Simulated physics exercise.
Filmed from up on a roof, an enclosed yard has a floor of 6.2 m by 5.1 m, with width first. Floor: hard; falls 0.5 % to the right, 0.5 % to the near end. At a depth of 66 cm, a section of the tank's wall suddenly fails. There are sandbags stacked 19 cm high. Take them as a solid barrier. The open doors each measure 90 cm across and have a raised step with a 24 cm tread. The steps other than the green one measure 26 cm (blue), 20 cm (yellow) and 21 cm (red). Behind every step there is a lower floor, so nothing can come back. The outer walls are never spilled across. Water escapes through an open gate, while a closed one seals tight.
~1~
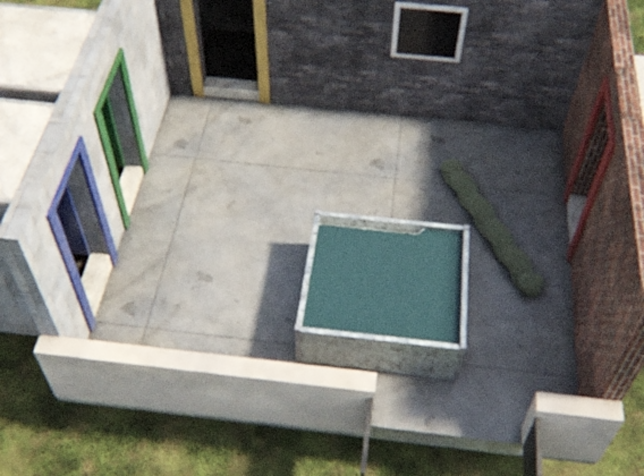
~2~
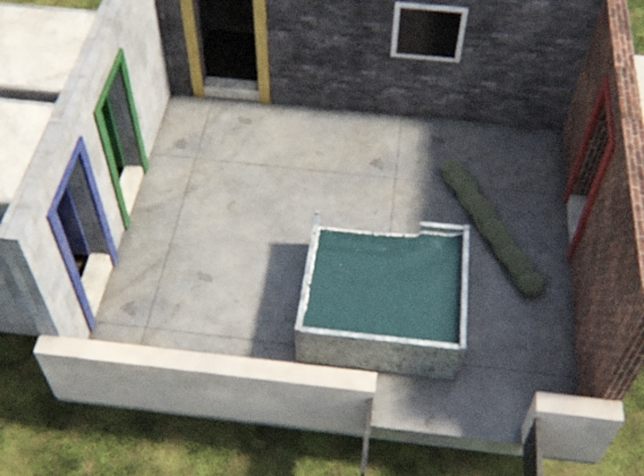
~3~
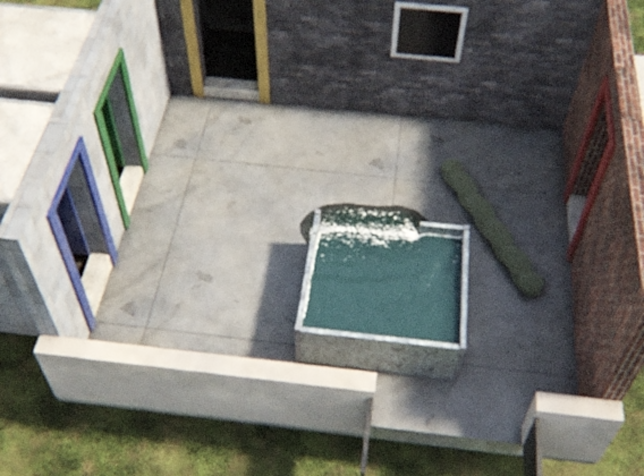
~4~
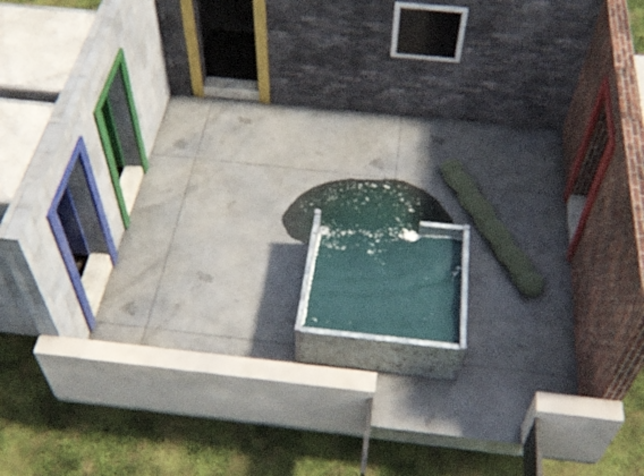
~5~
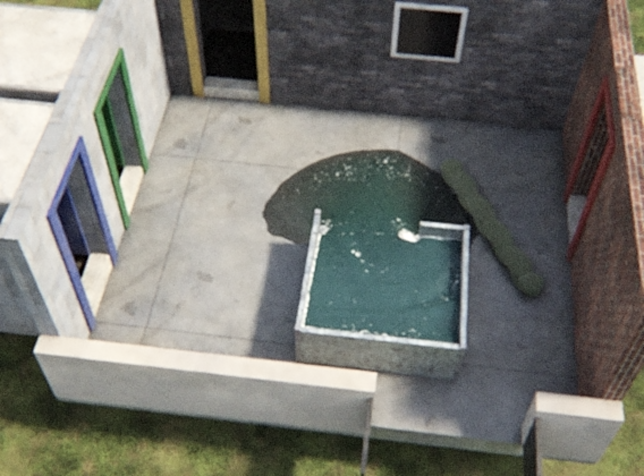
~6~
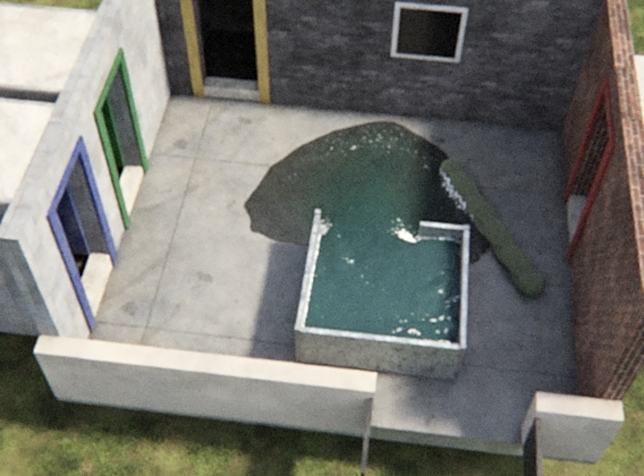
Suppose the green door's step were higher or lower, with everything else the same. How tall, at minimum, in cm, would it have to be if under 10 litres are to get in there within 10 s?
It would need to be about 7 cm tall.
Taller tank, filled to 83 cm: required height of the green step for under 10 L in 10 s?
About 9.0 cm.
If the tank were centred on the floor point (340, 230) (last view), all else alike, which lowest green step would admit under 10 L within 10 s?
7.0 cm or thereabouts.
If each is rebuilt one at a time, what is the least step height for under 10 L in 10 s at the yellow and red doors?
You'd want some 15 cm at yellow and some 8.5 cm at red.
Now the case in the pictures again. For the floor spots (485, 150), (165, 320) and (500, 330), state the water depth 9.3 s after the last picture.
8, 9 and 6 cm, respectively.
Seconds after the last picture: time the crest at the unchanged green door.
The level tops out around 3.5 s.
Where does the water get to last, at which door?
The blue one comes last.
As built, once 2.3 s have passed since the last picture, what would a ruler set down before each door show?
Door by door in centimetres - green 6, blue 0, yellow 14, red 6.
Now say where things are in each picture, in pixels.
In the first frame, still water, 66 cm deep, in the tank at (386, 280); the green door at (123, 149) is dry.
In the second frame, water pours out on the far side and has run 0.3 m, to a hidden place; about 9 cm deep outside, 66 cm at the back.
In the third frame, the front is at (386, 210), 0.8 m from the gap on the far side; 1.2 m2 of floor is wet, 66 cm left at the back.
In the fourth frame, the gap is on the far side, the front 1.3 m out at (369, 183); the back of the tank holds 65 cm.
In the fifth frame, the front is at (376, 154), 1.9 m from the gap on the far side; 3.9 m2 of floor is wet, 57 cm left at the back.
In the sixth frame, the front is at (380, 126), 2.5 m from the gap on the far side; 5.3 m2 of floor is wet, 56 cm left at the back; the green door at (123, 149), 3.5 m from the gap, is still 1.9 m from the nearest water.
Then, 0.7 s after the last picture water covers 30 % of the floor, deepest (34 cm) near (431, 120); it has not reached the green door.
Then, 2.3 s after the last picture water covers 50 % of the floor, deepest (31 cm) near (182, 95); 6 cm at the green door, 0 litres in over its 16 cm step.
Then, 9.3 s after the last picture water covers 95 % of the floor, deepest (12 cm) near (571, 353); 4 cm at the green door, 0 litres in over its 16 cm step.
At the green door as built, the water peaked near 10 cm, 3.5 s after the last picture.
Run again over the same 10 s with other heights there, 16 litres in over 6 cm, 5 litres over 8 cm. The limit of 10 litres is kept from about 7 cm up.
